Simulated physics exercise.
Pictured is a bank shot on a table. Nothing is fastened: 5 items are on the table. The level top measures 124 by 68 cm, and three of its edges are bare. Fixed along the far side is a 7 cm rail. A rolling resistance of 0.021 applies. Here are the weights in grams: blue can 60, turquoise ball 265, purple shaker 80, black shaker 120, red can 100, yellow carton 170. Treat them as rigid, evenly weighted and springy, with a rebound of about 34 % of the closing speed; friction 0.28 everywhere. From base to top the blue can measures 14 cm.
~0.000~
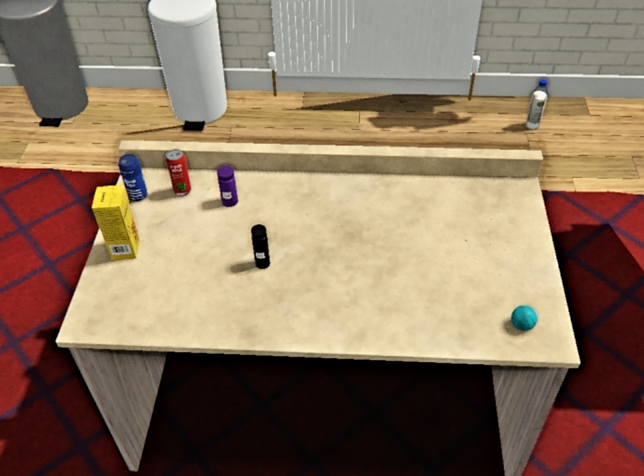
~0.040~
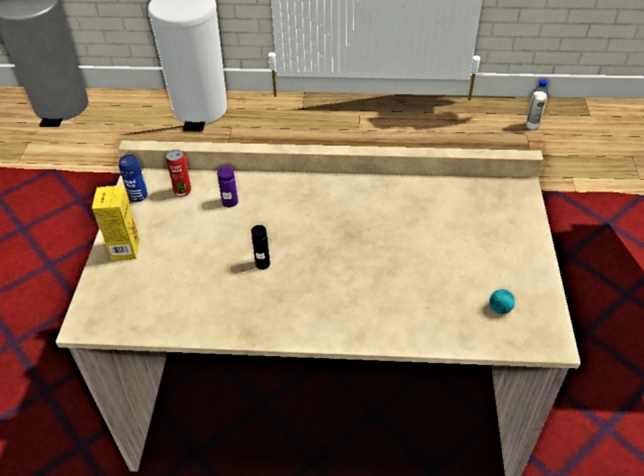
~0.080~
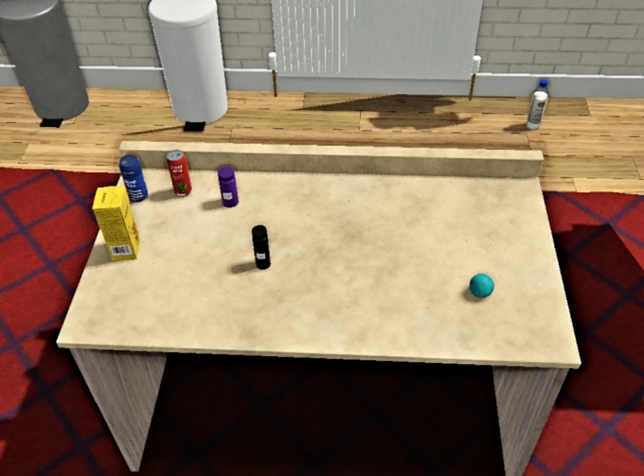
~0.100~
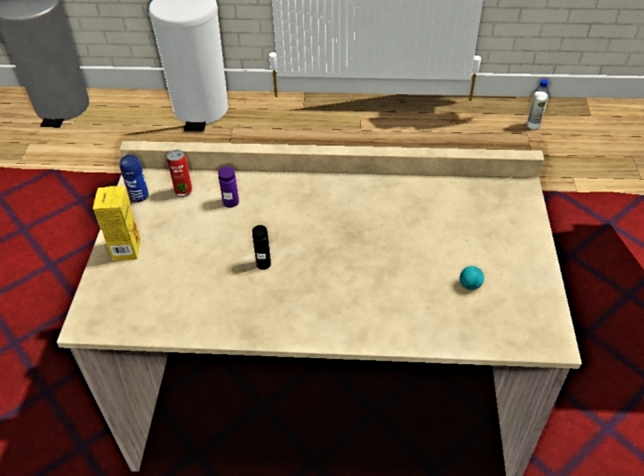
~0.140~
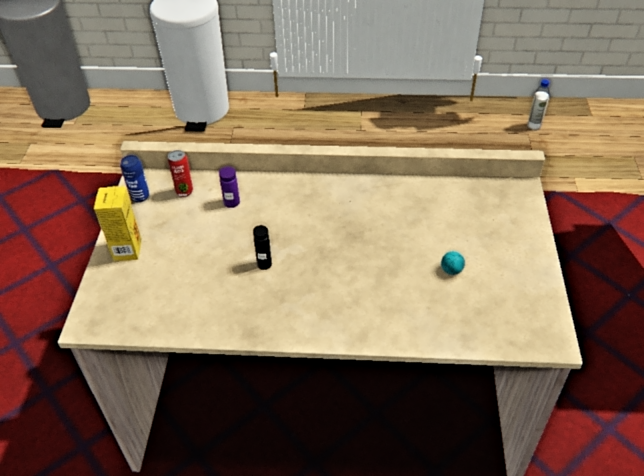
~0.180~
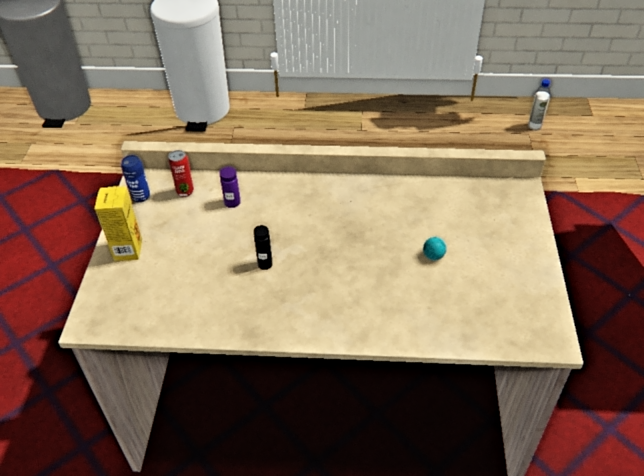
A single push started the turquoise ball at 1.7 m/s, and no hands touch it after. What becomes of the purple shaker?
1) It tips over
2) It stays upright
Option 1: It tips over.
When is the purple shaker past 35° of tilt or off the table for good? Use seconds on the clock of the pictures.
Near 0.9 s on the clock.
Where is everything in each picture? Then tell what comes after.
The first picture shows turquoise ball (524, 318); purple shaker (228, 187).
The second picture shows turquoise ball (502, 302); red can (179, 174).
The third picture shows turquoise ball (482, 286); blue can (134, 179).
The fourth picture shows turquoise ball (472, 278); red can (180, 174).
The fifth picture shows turquoise ball (453, 263); blue can (135, 180).
The sixth picture shows turquoise ball (435, 249); purple shaker (230, 188).
Around 0.58 s, turquoise ball near (286, 181).
Around 0.98 s, turquoise ball near (186, 185); purple shaker on its side near (196, 217); red can at 4° to upright.
Finally (2.1 s), on their side or leaning hard on the table, purple shaker; not toppled but over 4 cm from the start, red can; the other 3 still in place (within 4 cm). Final places as that camera would see them, purple shaker near (189, 227).
